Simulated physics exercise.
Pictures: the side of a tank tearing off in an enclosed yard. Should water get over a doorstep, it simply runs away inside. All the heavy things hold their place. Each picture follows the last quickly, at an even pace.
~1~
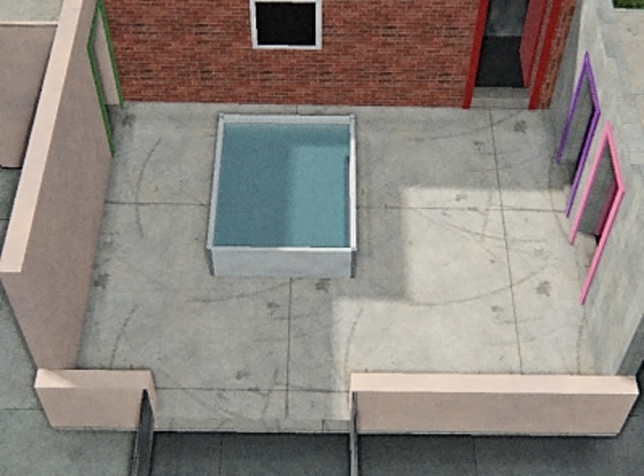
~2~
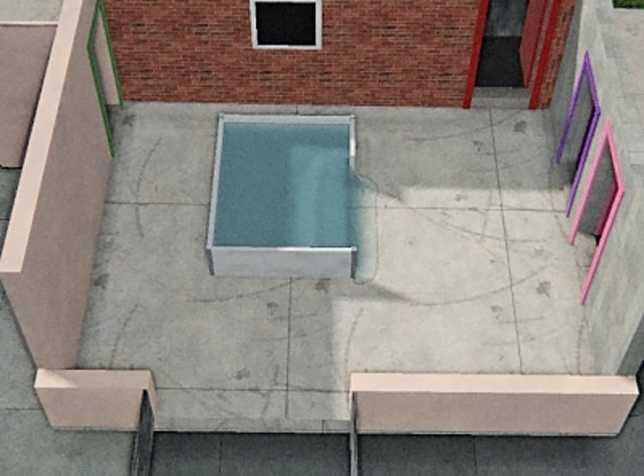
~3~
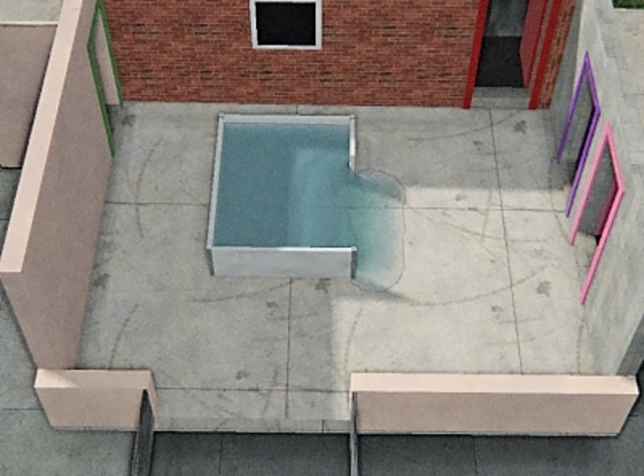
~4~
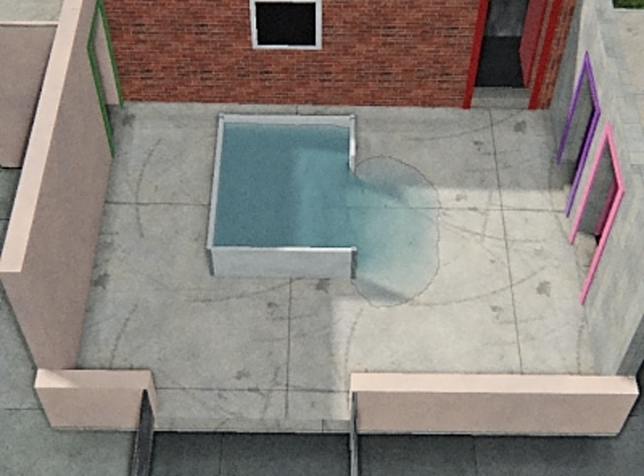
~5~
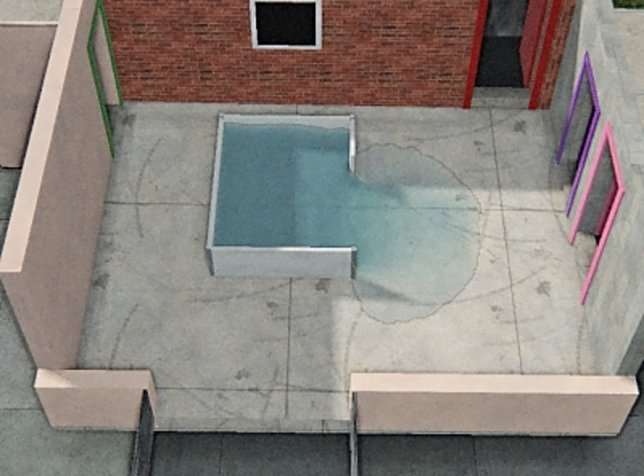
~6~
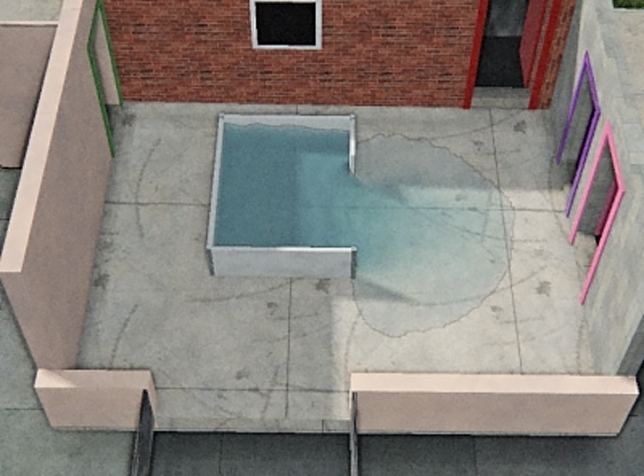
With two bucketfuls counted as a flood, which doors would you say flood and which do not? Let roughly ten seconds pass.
The green door will not top two buckets. The red door will not top two buckets. The pink door will not top two buckets. The purple door will top two buckets.
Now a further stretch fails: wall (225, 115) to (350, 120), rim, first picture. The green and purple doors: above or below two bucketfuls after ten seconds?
Green door: Over the line; purple door: Over the line.
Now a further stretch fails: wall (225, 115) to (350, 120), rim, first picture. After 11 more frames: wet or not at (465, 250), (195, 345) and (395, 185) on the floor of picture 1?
Spot one ends up untouched by the spill, spot two untouched by the spill, spot three untouched by the spill.
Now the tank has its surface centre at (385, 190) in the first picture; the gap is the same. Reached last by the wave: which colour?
Answer: The green one.
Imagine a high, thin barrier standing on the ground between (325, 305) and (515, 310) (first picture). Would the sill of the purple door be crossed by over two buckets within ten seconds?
Put simply, the purple door tops the limit.
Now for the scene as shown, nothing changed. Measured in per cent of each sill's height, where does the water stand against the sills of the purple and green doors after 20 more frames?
Approx. 250 % then 0 %.
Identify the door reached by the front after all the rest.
My answer: The green one.
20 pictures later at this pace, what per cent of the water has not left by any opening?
I reckon around 92 in a hundred.
A moment on, water covers 35 % of the floor; the green door not reached, the red door not reached, the pink door wet at the sill, nothing in, the purple door under two buckets in.
Next, water covers 40 % of the floor; the green door not reached, the red door wet at the sill, nothing in, the pink door wet at the sill, nothing in, the purple door over two buckets in.
Then, water covers 45 % of the floor; the green door not reached, the red door wet at the sill, nothing in, the pink door wet at the sill, nothing in, the purple door far over two buckets in.
Later, water covers 80 % of the floor; the green door not reached, the red door wet at the sill, nothing in, the pink door wet at the sill, nothing in, the purple door far over two buckets in.
In the end, water covers 95 % of the floor; the green door wet at the sill, nothing in, the red door wet at the sill, nothing in, the pink door wet at the sill, nothing in, the purple door far over two buckets in.
